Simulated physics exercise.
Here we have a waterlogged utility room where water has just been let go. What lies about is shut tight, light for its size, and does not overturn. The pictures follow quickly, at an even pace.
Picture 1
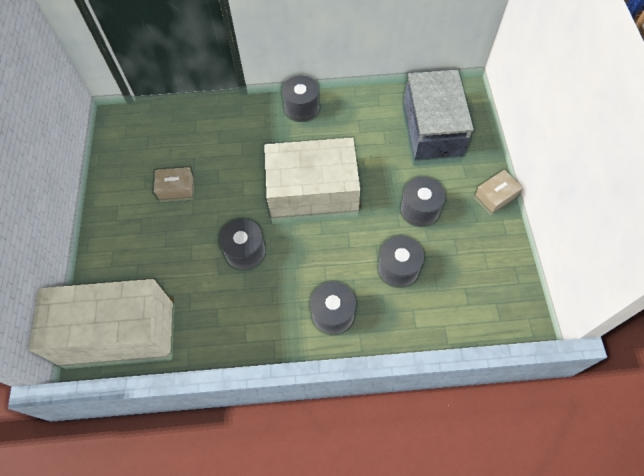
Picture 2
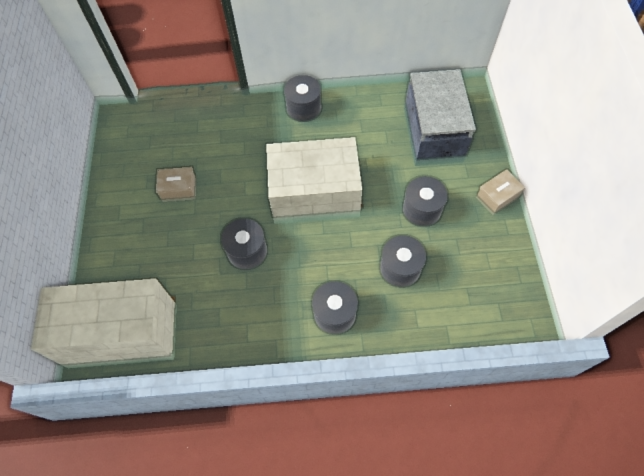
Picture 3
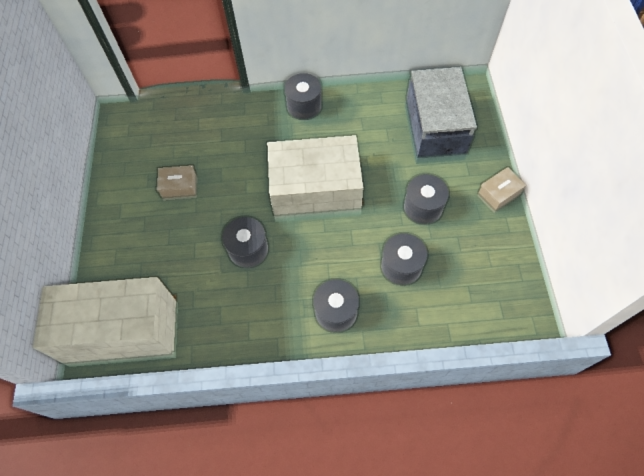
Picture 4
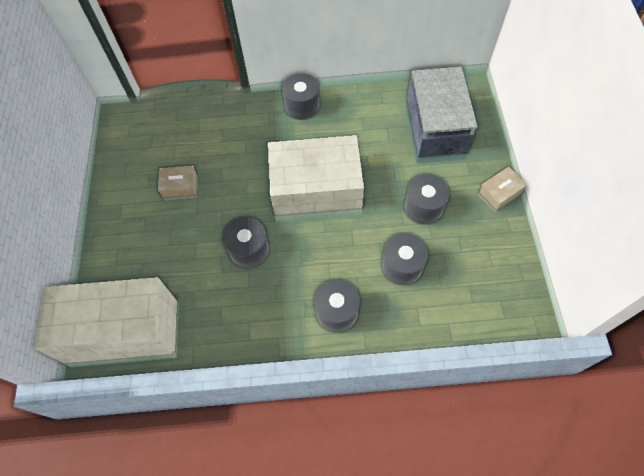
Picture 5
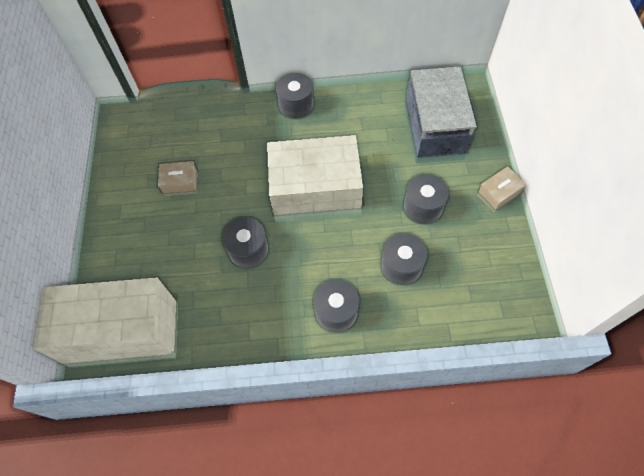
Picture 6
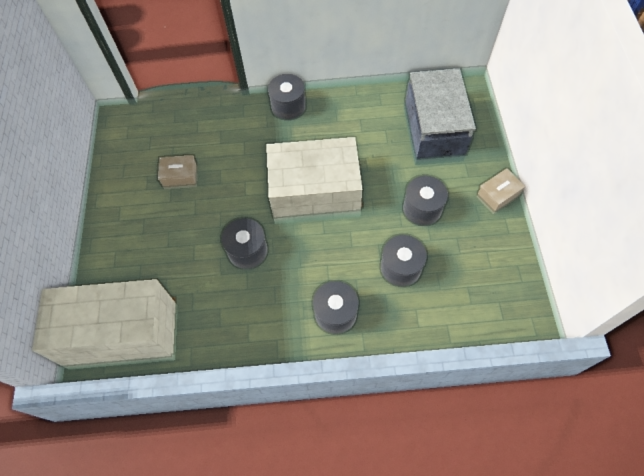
A dark round tub near the back wall slid slightly to the left across the green floor, after the doorway behind changed from dark to reddish, while the other tubs and boxes barely moved.
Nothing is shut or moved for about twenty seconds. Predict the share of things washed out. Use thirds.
That comes to from one to two thirds.
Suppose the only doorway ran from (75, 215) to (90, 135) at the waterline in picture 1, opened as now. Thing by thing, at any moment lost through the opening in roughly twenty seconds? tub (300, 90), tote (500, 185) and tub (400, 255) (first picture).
In turn: Yes, still in, stays.
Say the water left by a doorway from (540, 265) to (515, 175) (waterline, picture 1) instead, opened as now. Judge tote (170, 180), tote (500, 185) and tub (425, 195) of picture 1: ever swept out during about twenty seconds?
In that order: Stays, out, carried outside.
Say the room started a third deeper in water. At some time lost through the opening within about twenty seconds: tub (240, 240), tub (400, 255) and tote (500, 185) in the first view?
In turn: Carried outside, kept in, still in.
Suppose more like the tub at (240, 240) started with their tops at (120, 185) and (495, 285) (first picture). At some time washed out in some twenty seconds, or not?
One after the other: Through, left behind.
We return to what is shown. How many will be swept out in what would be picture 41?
I count 3.
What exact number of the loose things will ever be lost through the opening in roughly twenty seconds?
It comes to 4.
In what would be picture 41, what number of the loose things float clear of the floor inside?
That makes 4.
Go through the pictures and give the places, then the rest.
The first frame shows a tub at (300, 90), afloat; a tote at (172, 179) floats; 0 of 7 have shifted.
The second frame shows a tub at (302, 89), afloat; a tote at (174, 179), afloat; 0 of 7 have shifted.
The third frame shows a tub at (303, 87), afloat; a tote at (175, 178), afloat; 0 of 7 have shifted.
The fourth frame shows a tub at (300, 87) floats, close to its start; a tote at (176, 178), afloat; 0 of 7 have shifted.
The fifth frame shows a tub at (294, 86), afloat, close to its start; a tote at (176, 173), afloat, close to its start; 2 of 7 have shifted.
The sixth frame shows a tub at (286, 88), afloat, close to its start; a tote at (176, 167) floats, close to its start; 2 of 7 have shifted.
A moment on, 0 of 7 are out; 7 afloat.
Next, 2 of 7 are out; 5 afloat.
Later, 3 of 7 are out; 4 afloat.
In the end, 4 of 7 are out; 2 afloat.
